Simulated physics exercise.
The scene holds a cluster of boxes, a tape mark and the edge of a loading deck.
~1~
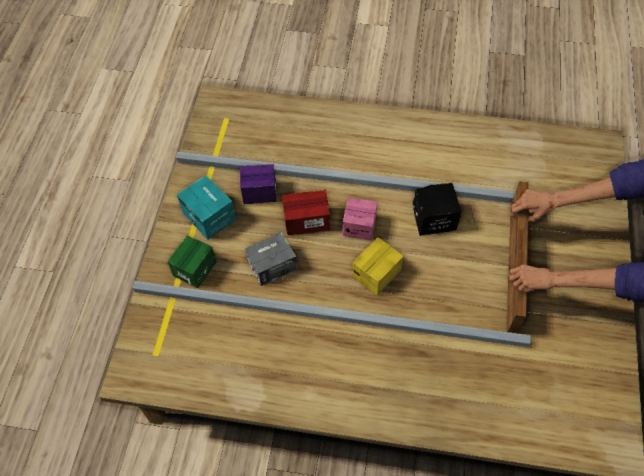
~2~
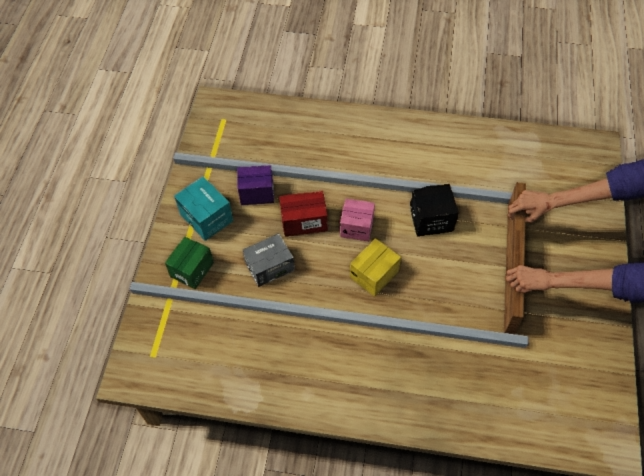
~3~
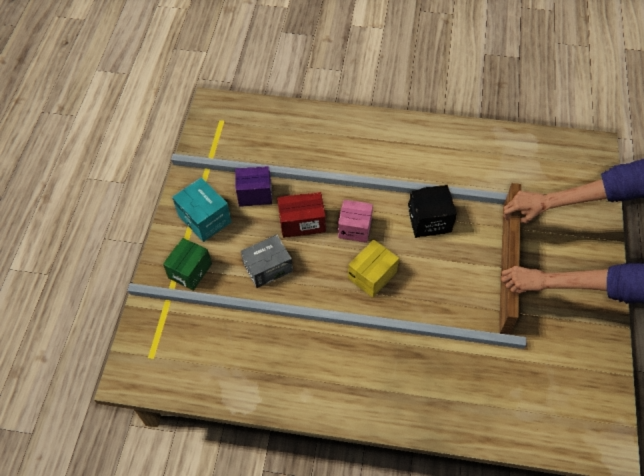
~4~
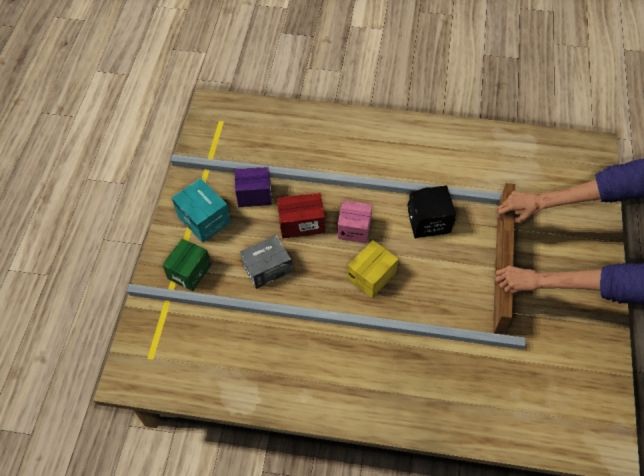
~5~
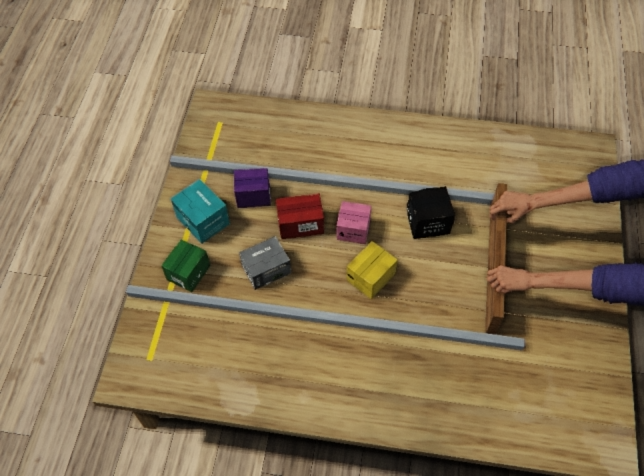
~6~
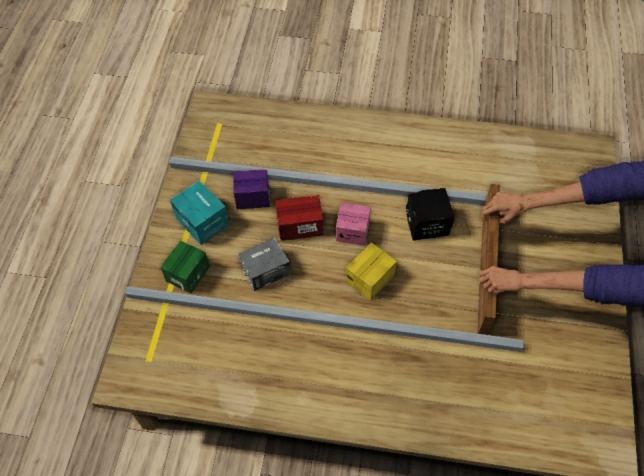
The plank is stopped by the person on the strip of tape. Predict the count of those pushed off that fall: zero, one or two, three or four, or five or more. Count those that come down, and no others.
When it halts, more than four of them have come off.
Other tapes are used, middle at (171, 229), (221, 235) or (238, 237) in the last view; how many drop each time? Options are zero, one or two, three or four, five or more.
More than four; 1 or 2; either one or two.
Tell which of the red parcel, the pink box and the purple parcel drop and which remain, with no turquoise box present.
The red parcel? It drops away. The pink box? It hangs in there. The purple parcel? It drops away.
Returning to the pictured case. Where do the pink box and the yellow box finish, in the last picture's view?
In the last picture the pink box sits at (174, 215) while the yellow box sits at (161, 252).
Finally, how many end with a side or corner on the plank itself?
Tally at the end: 3.
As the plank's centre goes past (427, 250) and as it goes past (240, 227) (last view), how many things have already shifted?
The first number is 1, the next one 8.
Soon after, none off yet; turquoise box at rest near (200, 213); green parcel at rest near (186, 267); purple parcel at rest near (252, 189).
After that, none off yet; turquoise box displaced a little near (188, 212); green parcel displaced a little near (178, 268); purple parcel displaced a little near (242, 186).
In the end, the number that fall off is five or more; gone, red parcel, grey box, purple parcel, green parcel and turquoise box.
